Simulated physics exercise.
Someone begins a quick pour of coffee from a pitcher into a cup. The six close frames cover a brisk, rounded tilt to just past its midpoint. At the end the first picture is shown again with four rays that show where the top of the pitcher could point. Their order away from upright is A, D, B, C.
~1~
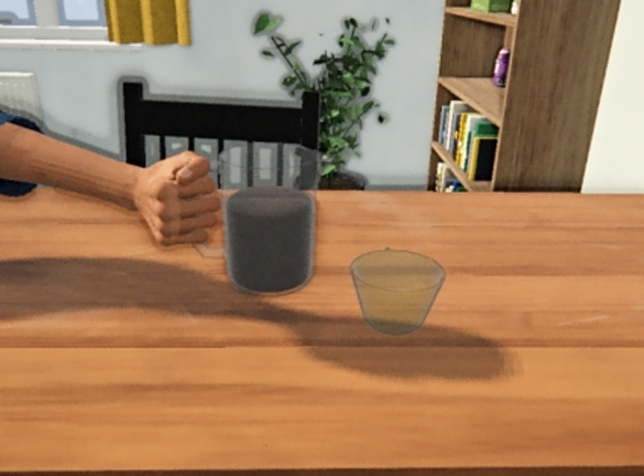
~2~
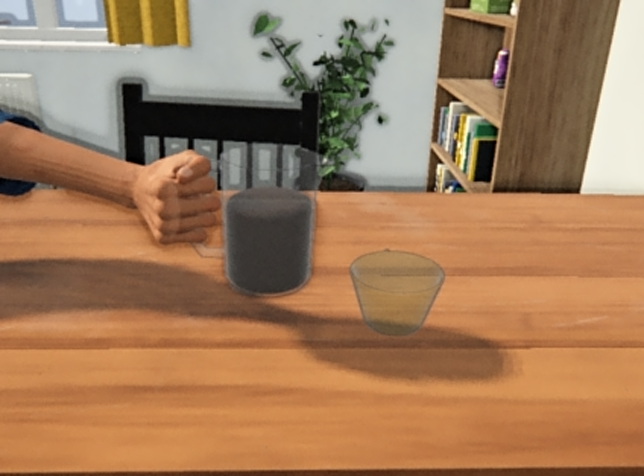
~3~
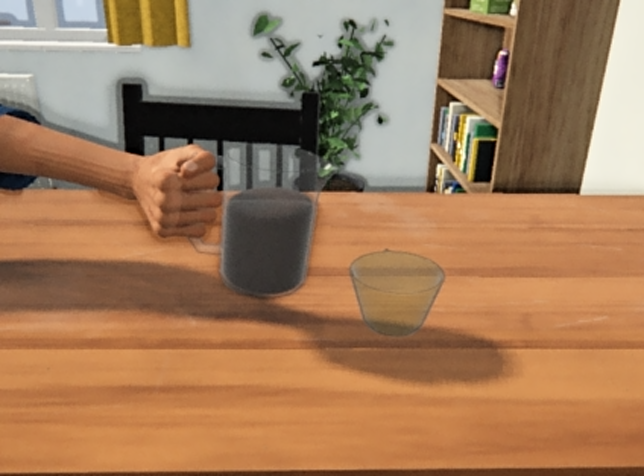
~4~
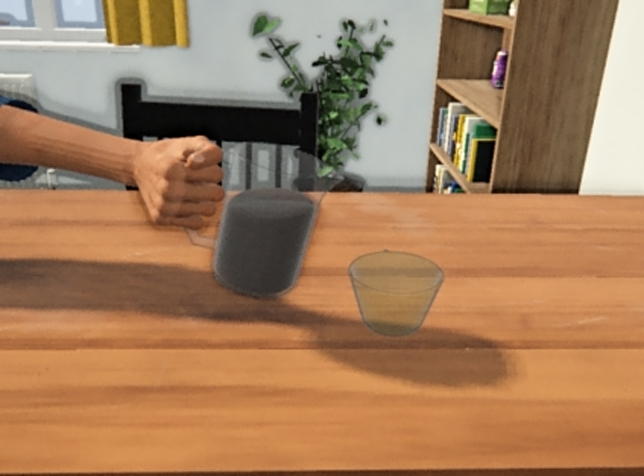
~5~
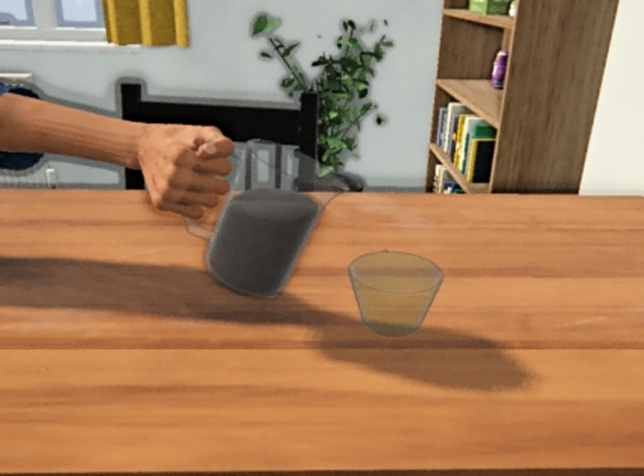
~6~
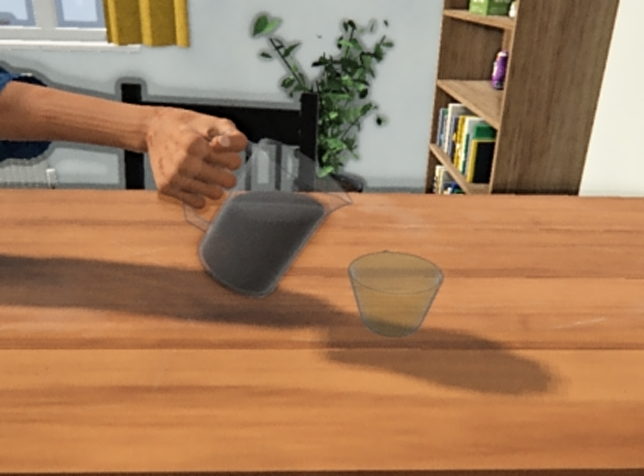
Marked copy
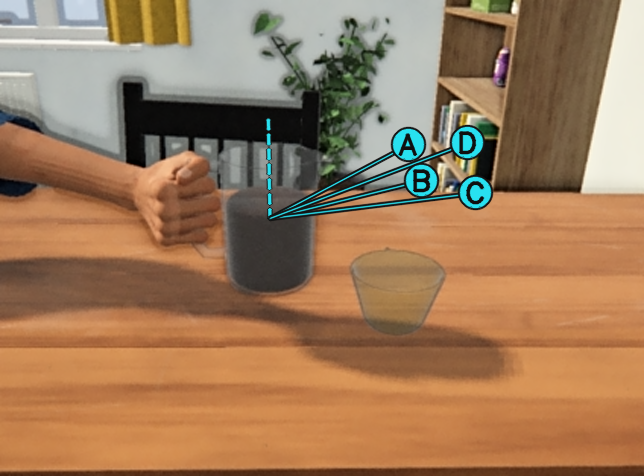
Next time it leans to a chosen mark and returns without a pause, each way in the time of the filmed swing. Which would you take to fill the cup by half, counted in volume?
The best line is D.
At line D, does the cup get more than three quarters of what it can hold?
No.
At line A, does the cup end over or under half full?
Under half.
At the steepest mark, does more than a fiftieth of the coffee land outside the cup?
Yes.
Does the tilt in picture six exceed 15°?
Yes.
On the marked copy, A at (393, 153); B at (404, 185); C at (459, 195); D at (451, 149).
Choosing A, the cup ends with about 29 % of what it can hold.
Choosing B, the cup ends with about 70 % of what it can hold; 4 % of the coffee is spilt.
Choosing C, the cup ends with about 75 % of what it can hold; 15 % of the coffee is spilt.
Choosing D, the cup ends with about 50 % of what it can hold.
